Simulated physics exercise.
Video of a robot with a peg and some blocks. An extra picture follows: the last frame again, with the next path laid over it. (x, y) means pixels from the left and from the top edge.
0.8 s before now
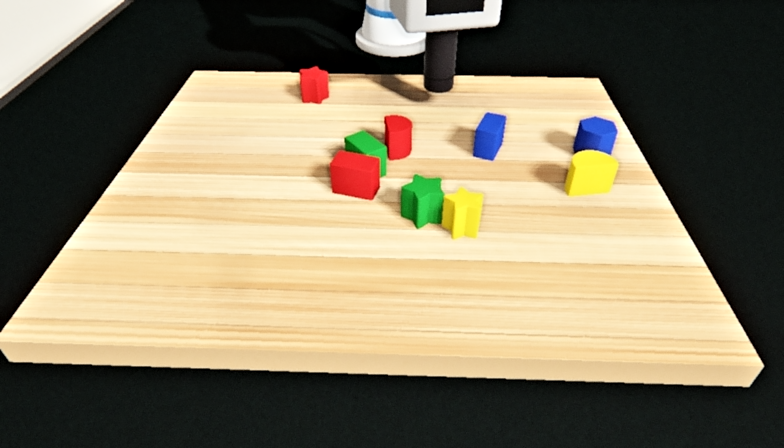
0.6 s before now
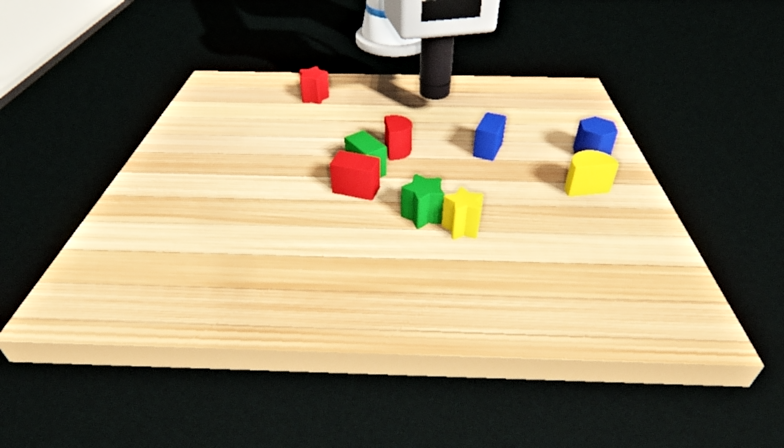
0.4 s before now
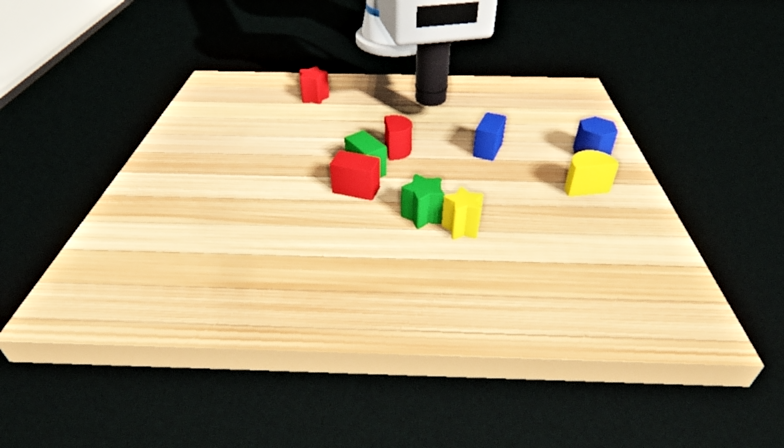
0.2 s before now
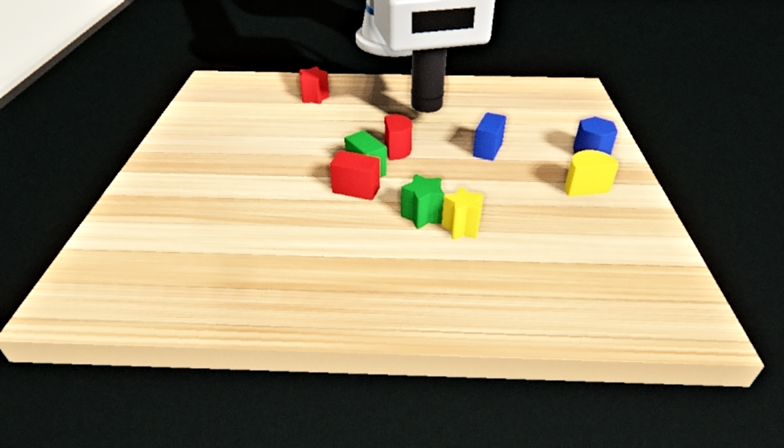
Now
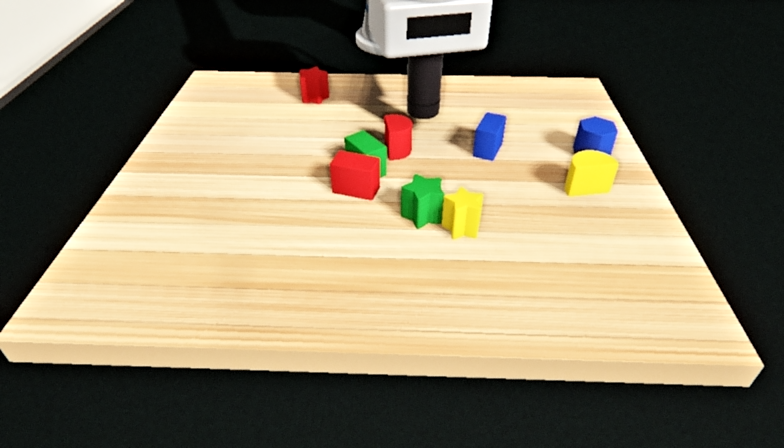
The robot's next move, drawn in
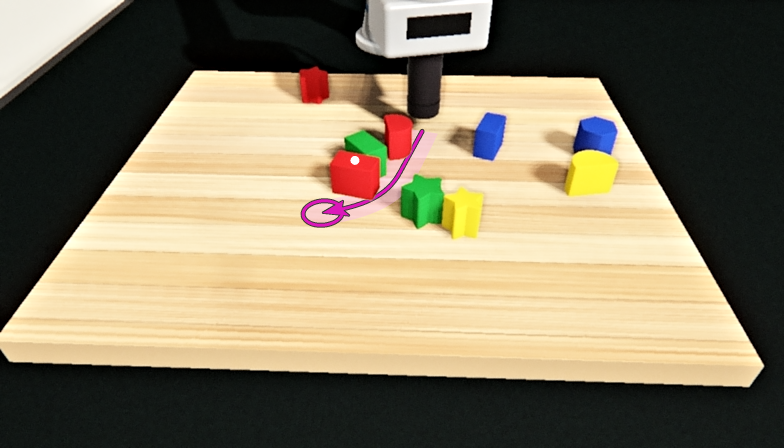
A robot arm moves its dark peg slightly down and left above still, colored blocks.
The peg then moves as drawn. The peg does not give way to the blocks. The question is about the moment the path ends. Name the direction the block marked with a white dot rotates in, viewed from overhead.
From above, the block marked with a white dot will be seen to turn clockwise.
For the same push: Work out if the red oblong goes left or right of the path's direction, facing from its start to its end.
The shift is rightward.
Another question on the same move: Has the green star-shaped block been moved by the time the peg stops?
It seems not.
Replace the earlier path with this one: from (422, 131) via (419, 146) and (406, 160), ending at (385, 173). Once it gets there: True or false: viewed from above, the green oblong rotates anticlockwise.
This is true.
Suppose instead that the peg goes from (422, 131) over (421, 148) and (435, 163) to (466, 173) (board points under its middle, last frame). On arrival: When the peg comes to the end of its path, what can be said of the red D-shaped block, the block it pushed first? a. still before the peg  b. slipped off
That would be b.
The drawn path runs from (422, 131) by way of (406, 160) and (382, 193) to (323, 213); the dot is on the red oblong.
On the path given first. One third of the way, peg (407, 141); red oblong (349, 165); green oblong (342, 149), turned 40° anticlockwise; red D-shaped block (373, 137), turned 65° clockwise.
Two thirds of the way, peg (381, 173); red oblong (338, 169), turned 15° anticlockwise; green oblong (326, 152), turned 65° anticlockwise; red D-shaped block (362, 142), turned 120° clockwise.
At the end, peg (321, 192); red oblong (274, 178), turned 20° clockwise; green oblong (326, 152), turned 65° anticlockwise; red D-shaped block (362, 142), turned 120° clockwise; green star-shaped block not moved.
